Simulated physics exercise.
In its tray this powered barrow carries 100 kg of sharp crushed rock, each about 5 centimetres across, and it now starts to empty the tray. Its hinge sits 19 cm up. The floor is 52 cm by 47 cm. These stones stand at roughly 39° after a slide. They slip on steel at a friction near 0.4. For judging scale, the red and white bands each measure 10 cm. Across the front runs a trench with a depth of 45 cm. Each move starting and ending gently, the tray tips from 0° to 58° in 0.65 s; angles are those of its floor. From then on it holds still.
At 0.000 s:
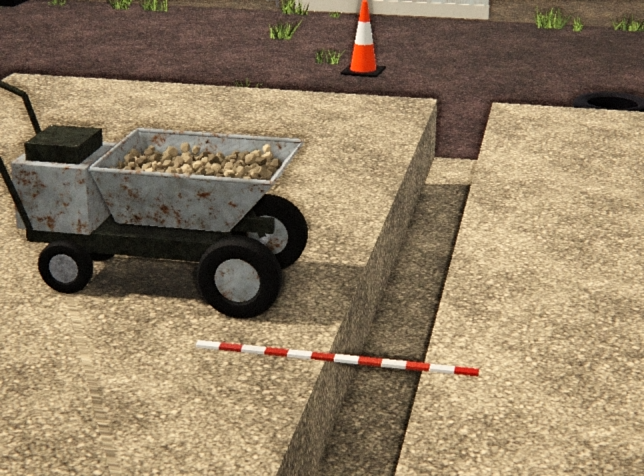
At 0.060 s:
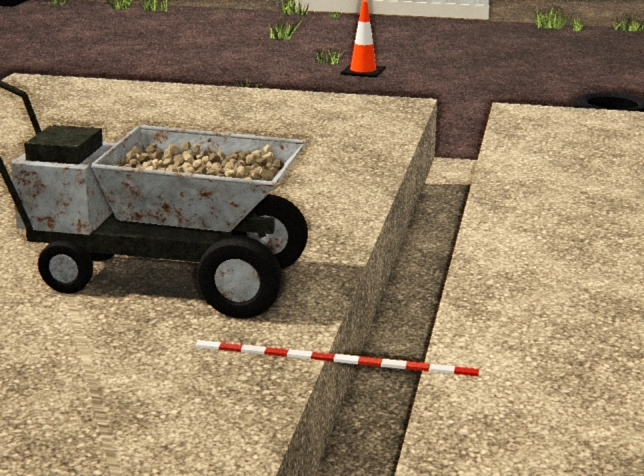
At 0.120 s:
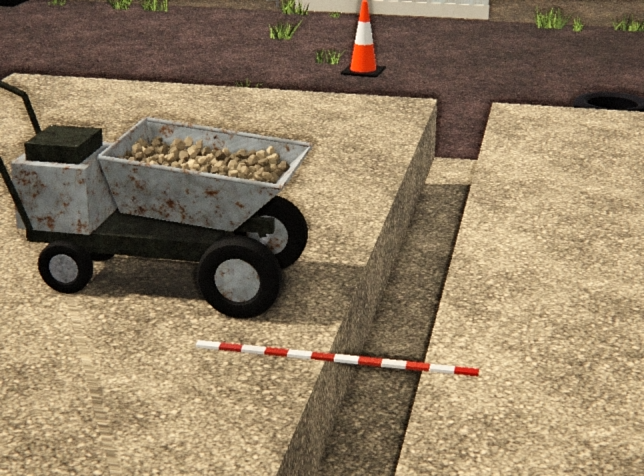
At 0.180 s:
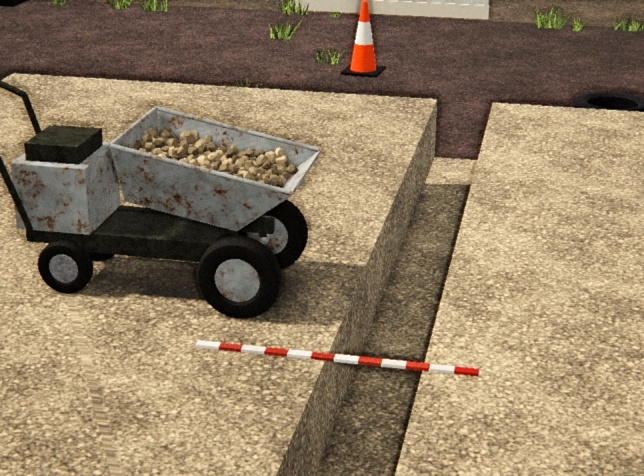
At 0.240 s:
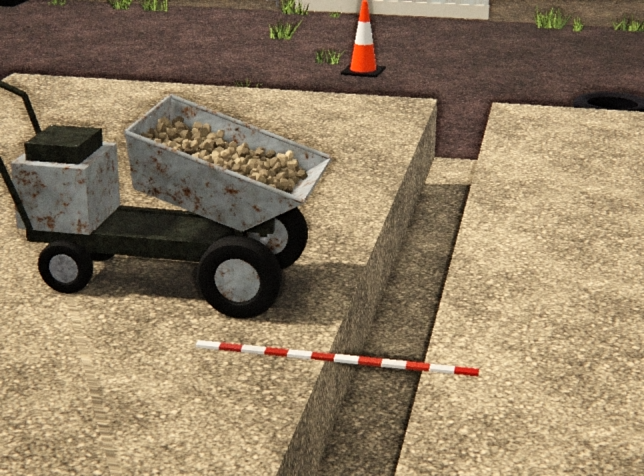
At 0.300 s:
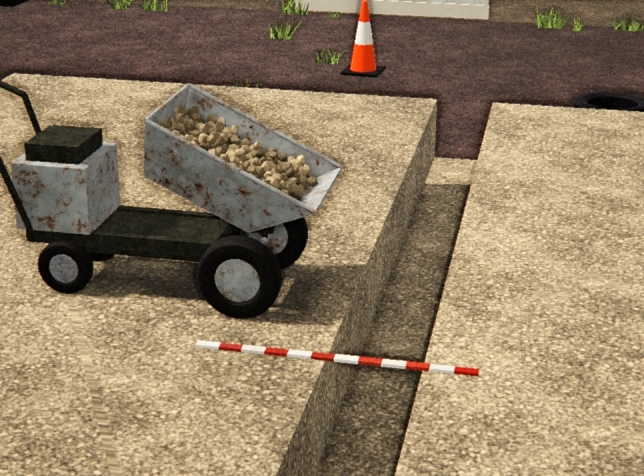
A rusty grey metal tray heaped with pale crushed stones tilts on a small dark-wheeled powered barrow at left, its rear rising clear of the chassis as its front lip lowers rightward, gently at first, then more steeply. The fixed, slightly raised view shows sandy, gritty ground split by a narrow trench. A red and white striped pole lies across it, with an orange and white cone behind.
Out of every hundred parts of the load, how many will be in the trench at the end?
Close to 48 in every hundred.
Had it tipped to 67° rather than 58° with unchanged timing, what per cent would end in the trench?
Then close to 80 per cent.
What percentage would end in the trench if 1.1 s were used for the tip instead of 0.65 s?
Around 35 per cent would end in the trench.
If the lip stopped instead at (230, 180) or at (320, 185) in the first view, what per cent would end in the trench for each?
I'd expect close to 40 per cent at the first and 25 per cent at the second.
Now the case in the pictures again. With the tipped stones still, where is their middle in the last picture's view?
At about pixel (405, 386) in the last view.
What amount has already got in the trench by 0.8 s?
Close to 5 per cent has got there by then.
After 0.5 s the floor is at 49°; 100 % in the tray; the foremost stones are at (329, 215).
After 0.8 s the floor is at 58°; 94 % in the tray, 6 % in the trench; the foremost stones are at (391, 282).
After 1.1 s the floor is at 58°; 61 % in the tray, 36 % in the trench, 3 % past the trench; the foremost stones are at (482, 319).
After 3.0 s the floor is at 58°; 49 % in the tray, 48 % in the trench, 3 % past the trench; the foremost stones are at (533, 319).
